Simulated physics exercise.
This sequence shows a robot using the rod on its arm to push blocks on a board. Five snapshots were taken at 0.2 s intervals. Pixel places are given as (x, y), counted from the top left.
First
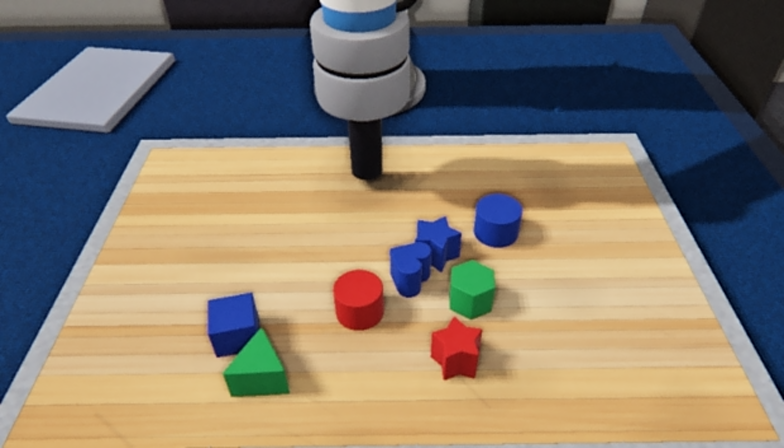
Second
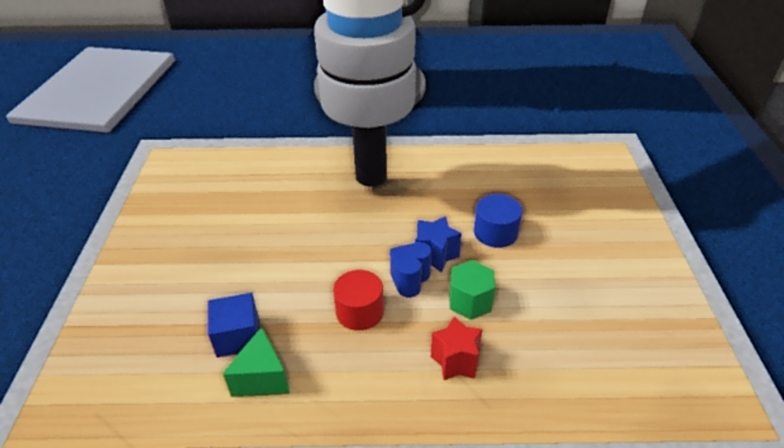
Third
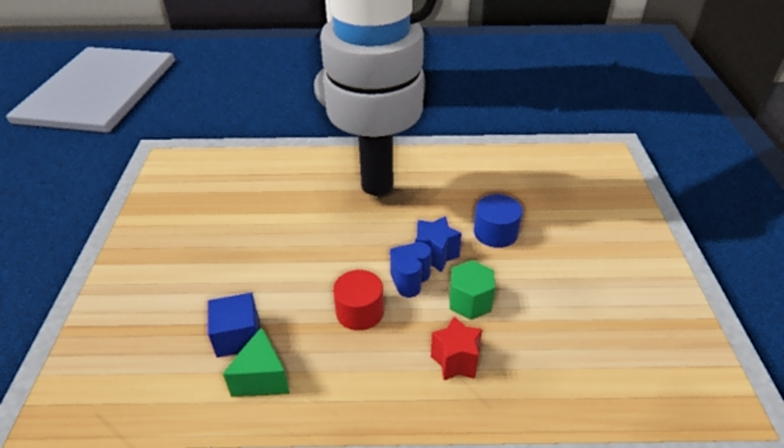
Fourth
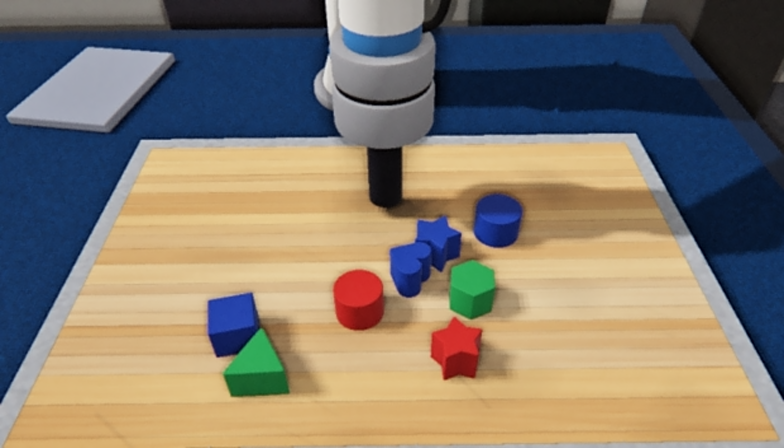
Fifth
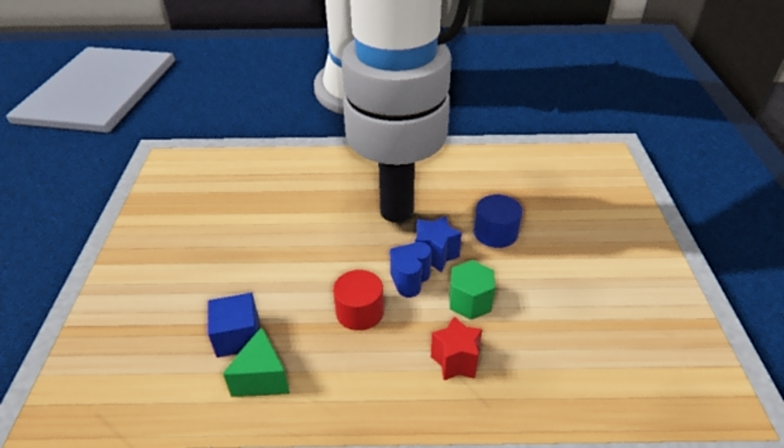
On a wooden board, a robot arm's black rod moves slightly toward still, colourful blocks.
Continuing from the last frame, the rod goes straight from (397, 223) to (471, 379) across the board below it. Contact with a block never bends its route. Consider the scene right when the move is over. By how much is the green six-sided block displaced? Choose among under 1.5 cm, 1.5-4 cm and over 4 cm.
Under 1.5 cm.
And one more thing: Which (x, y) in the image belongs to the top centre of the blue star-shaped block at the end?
Put as a pixel place, it's (459, 244).
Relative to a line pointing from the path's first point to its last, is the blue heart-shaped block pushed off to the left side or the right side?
Over to the right.
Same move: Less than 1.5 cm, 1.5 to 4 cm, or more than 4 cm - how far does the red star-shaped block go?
Once the path is done, the red star-shaped block lies more than 4 cm from its present place.
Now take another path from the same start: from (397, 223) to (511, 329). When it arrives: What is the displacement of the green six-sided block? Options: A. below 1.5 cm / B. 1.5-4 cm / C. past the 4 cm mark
That would be C.
What follows on the original path. One third of the way, rod at (419, 256); blue heart-shaped block at (413, 268), turned 25° clockwise; blue star-shaped block at (455, 240).
Two thirds of the way, rod at (445, 308); blue heart-shaped block at (409, 308), turned 90° clockwise; blue star-shaped block at (459, 244), turned 35° anticlockwise; green six-sided block at (485, 281), turned 15° anticlockwise.
At the end, rod at (472, 369); blue heart-shaped block at (410, 308), turned 95° clockwise; blue star-shaped block at (459, 244), turned 35° anticlockwise; red star-shaped block at (476, 393), turned 45° clockwise; green six-sided block at (485, 281), turned 15° anticlockwise.
